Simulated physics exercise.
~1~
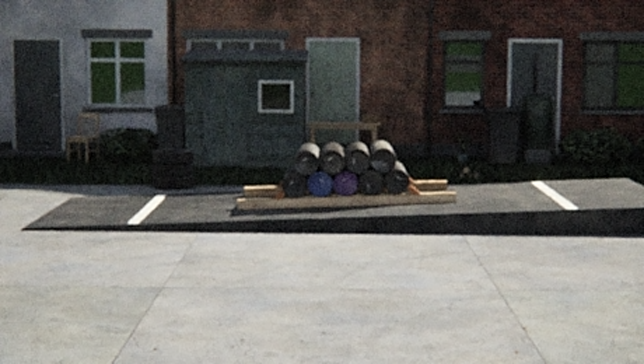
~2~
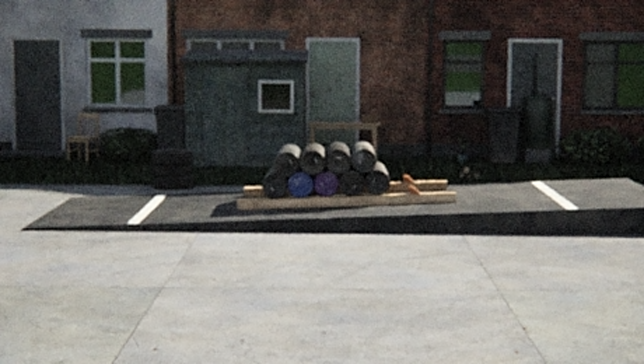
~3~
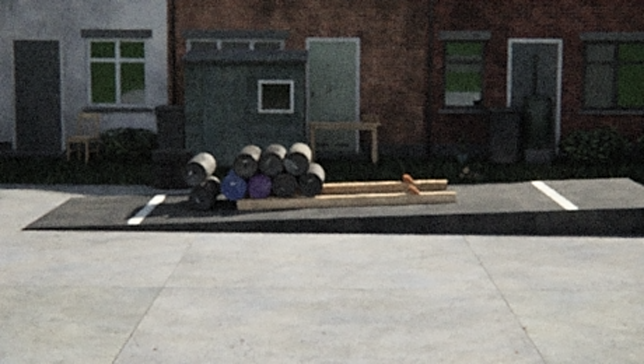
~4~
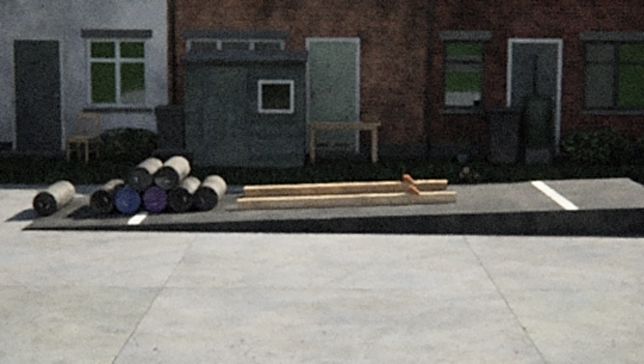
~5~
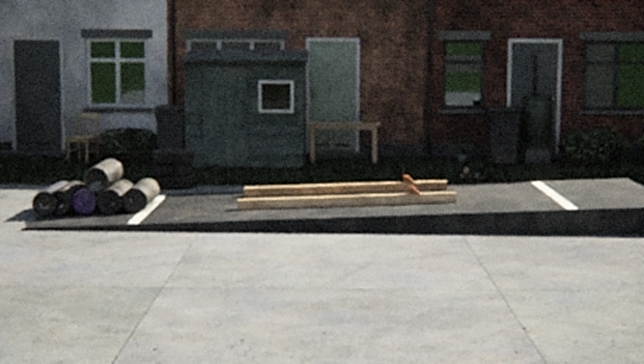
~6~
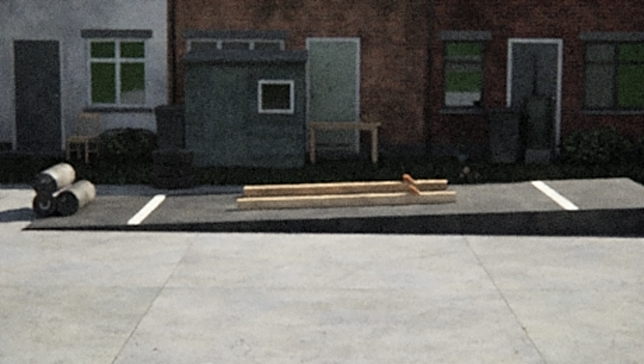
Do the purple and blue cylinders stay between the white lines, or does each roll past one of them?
Both the purple and the blue cylinder roll past the white line on the left.
